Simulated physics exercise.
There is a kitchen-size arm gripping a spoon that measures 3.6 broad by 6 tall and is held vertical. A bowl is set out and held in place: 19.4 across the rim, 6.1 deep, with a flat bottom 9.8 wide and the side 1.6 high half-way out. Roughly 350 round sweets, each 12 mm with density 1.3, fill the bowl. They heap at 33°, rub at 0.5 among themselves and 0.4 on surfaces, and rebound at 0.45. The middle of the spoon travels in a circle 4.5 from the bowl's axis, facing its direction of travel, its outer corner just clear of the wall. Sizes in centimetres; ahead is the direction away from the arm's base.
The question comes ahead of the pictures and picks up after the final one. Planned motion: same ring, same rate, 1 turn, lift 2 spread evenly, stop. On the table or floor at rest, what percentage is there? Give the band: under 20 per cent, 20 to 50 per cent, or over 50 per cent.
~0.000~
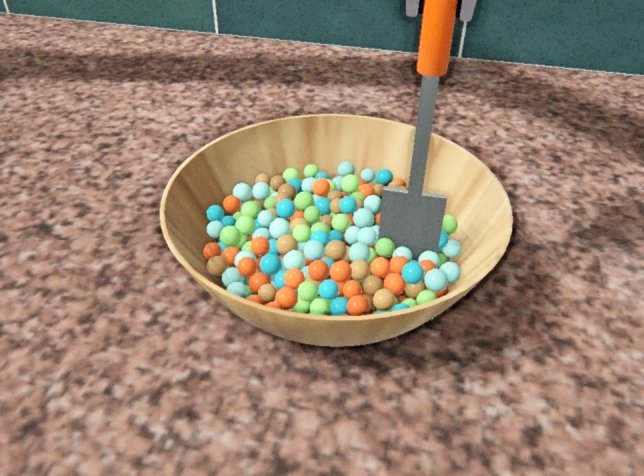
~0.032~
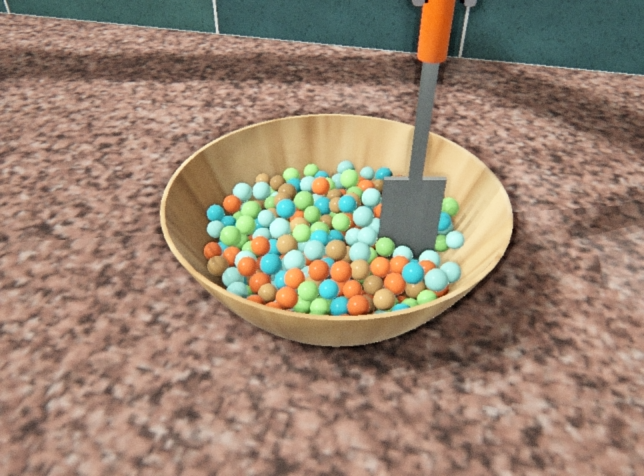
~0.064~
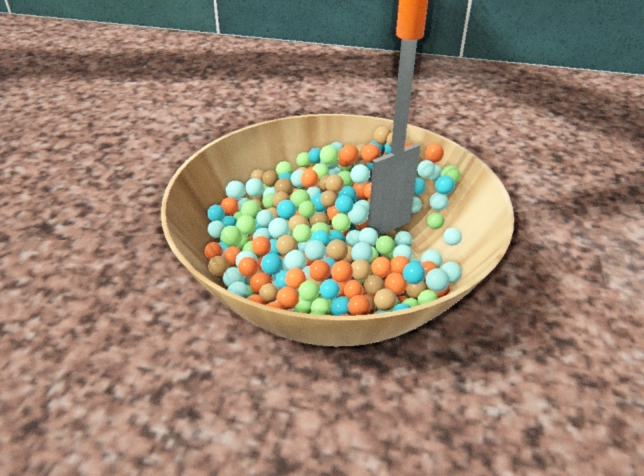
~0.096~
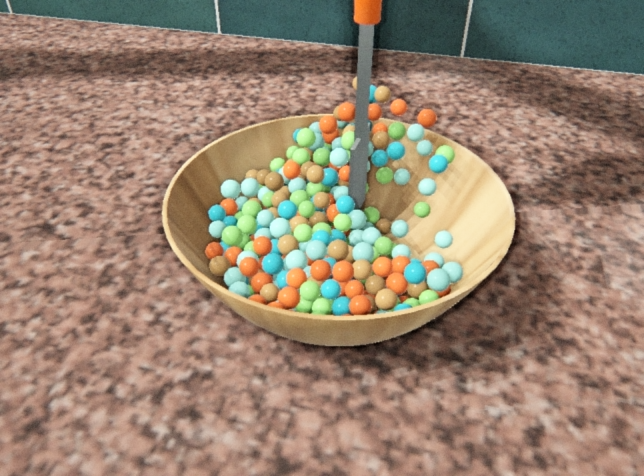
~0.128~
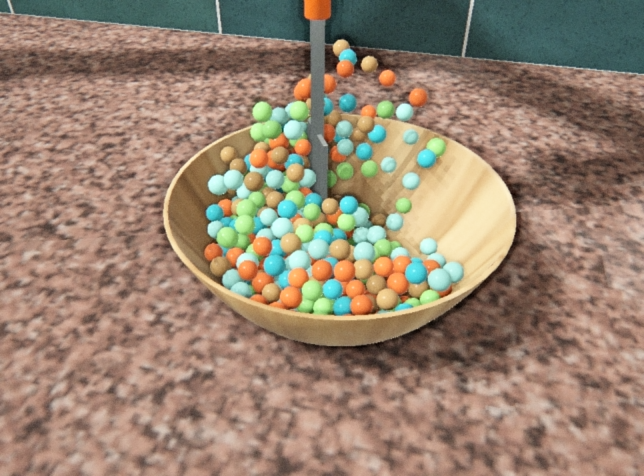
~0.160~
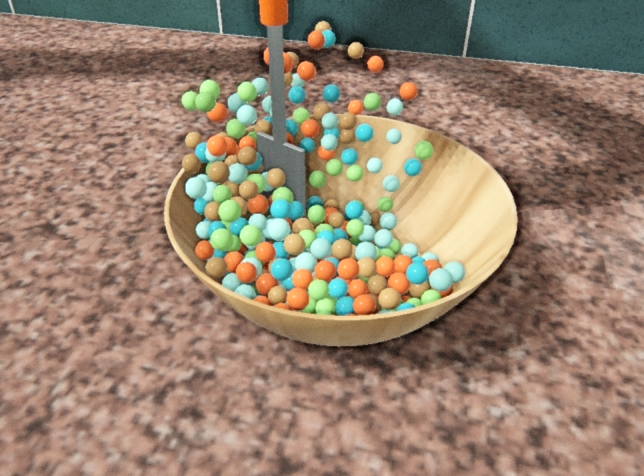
Band: 20 to 50 per cent.
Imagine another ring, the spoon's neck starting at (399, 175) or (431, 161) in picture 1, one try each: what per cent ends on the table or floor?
Near 20 per cent and near 30 per cent, in that order.
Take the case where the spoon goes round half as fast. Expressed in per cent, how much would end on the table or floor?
My guess is about 5 per cent.
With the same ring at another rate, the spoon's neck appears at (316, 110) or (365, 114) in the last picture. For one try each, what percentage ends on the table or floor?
About 20 and 10 per cent.
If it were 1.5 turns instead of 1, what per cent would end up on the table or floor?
Roughly 35 percent would end up there.
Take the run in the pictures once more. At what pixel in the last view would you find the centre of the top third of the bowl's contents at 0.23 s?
Upper-third centre: Approx. (236, 238) px.
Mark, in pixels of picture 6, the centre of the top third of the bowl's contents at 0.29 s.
Near pixel (382, 270).
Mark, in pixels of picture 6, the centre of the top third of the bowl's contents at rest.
Estimated centre: (369, 229).
After 0.23 s, 229° round, highest piece 12 above the table; 309 in the bowl, 1 on the table or floor, 40 in flight or on the tool.
After 0.29 s, 301° round, highest piece 11 above the table; 273 in the bowl, 19 on the table or floor, 58 in flight or on the tool.
After 0.52 s, 0° round, highest piece 5 above the table; 241 in the bowl, 108 on the table or floor, 1 in flight or on the tool.
After 1.22 s, 0° round, highest piece 5 above the table; 241 in the bowl, 109 on the table or floor.
In the end, 241 in the bowl, 109 on the table or floor. That is 31 % on the table or floor.
